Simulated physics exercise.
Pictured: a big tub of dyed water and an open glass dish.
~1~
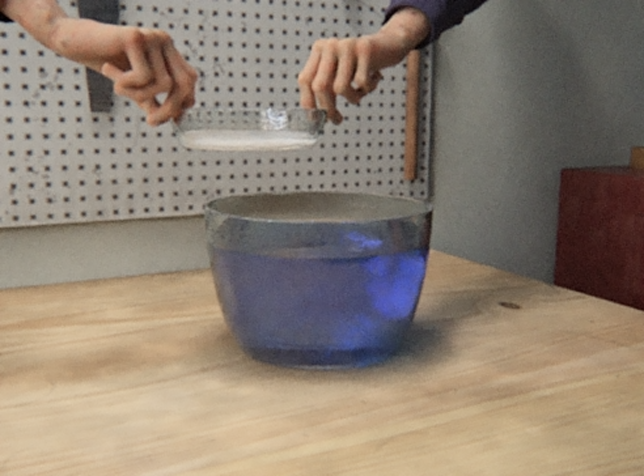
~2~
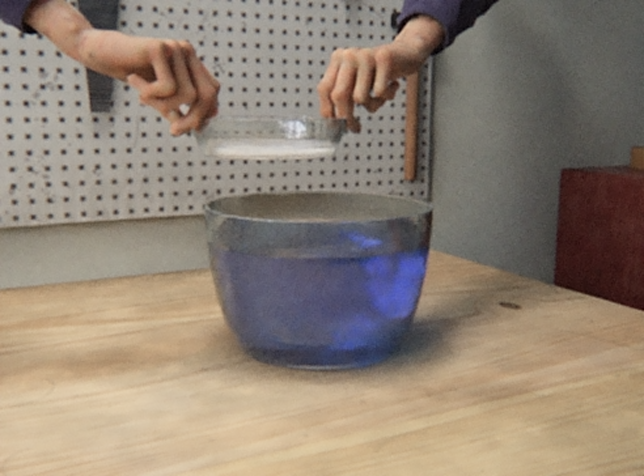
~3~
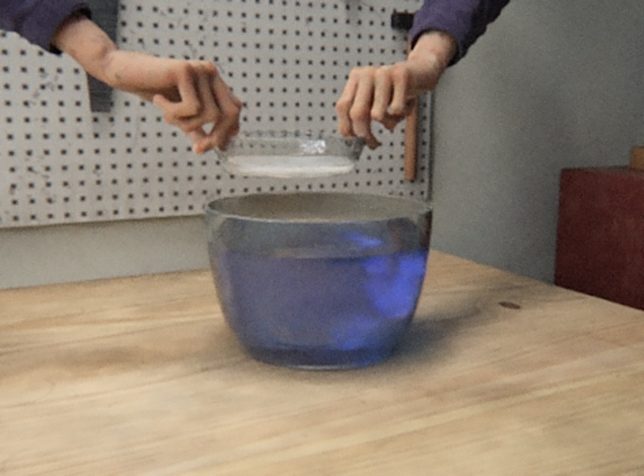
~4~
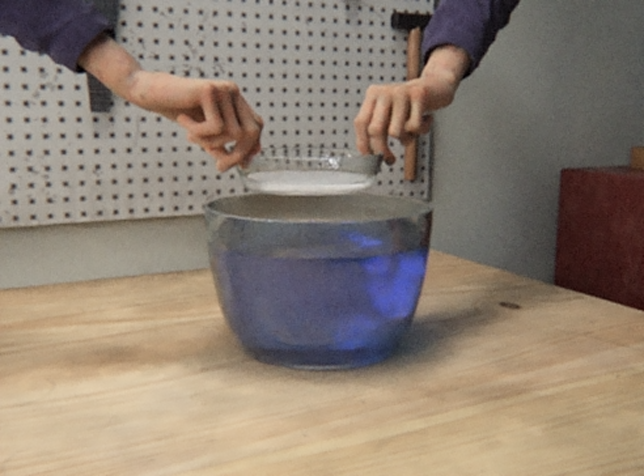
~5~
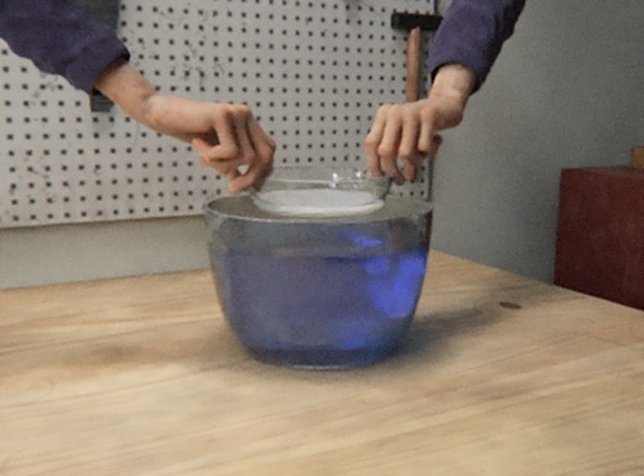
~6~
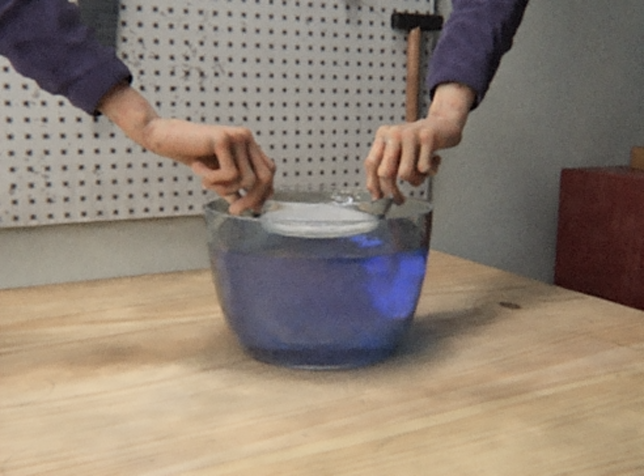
The footage shows two hands holding an open, nearly empty glass dish above a big tub of blue-dyed water on a wooden table. The hands move the dish to the right and lower it inside the rim, just over the surface.
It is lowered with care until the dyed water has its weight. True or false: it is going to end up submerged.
False.
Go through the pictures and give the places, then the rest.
The first frame shows dish (248, 125) nearly empty; above the big tub.
The second frame shows dish nearly empty, surface at (269, 146); coming down.
The third frame shows dish (289, 151) nearly empty; lower.
The fourth frame shows dish nearly empty, surface at (308, 179); lower still.
The fifth frame shows dish (319, 188) nearly empty; close to the surface.
The sixth frame shows dish nearly empty, surface at (319, 220); just over the surface.
Soon after, the dish dips into the dyed water.
Later, it bobs and steadies.
In the end, the dish floats with about half of its side showing.
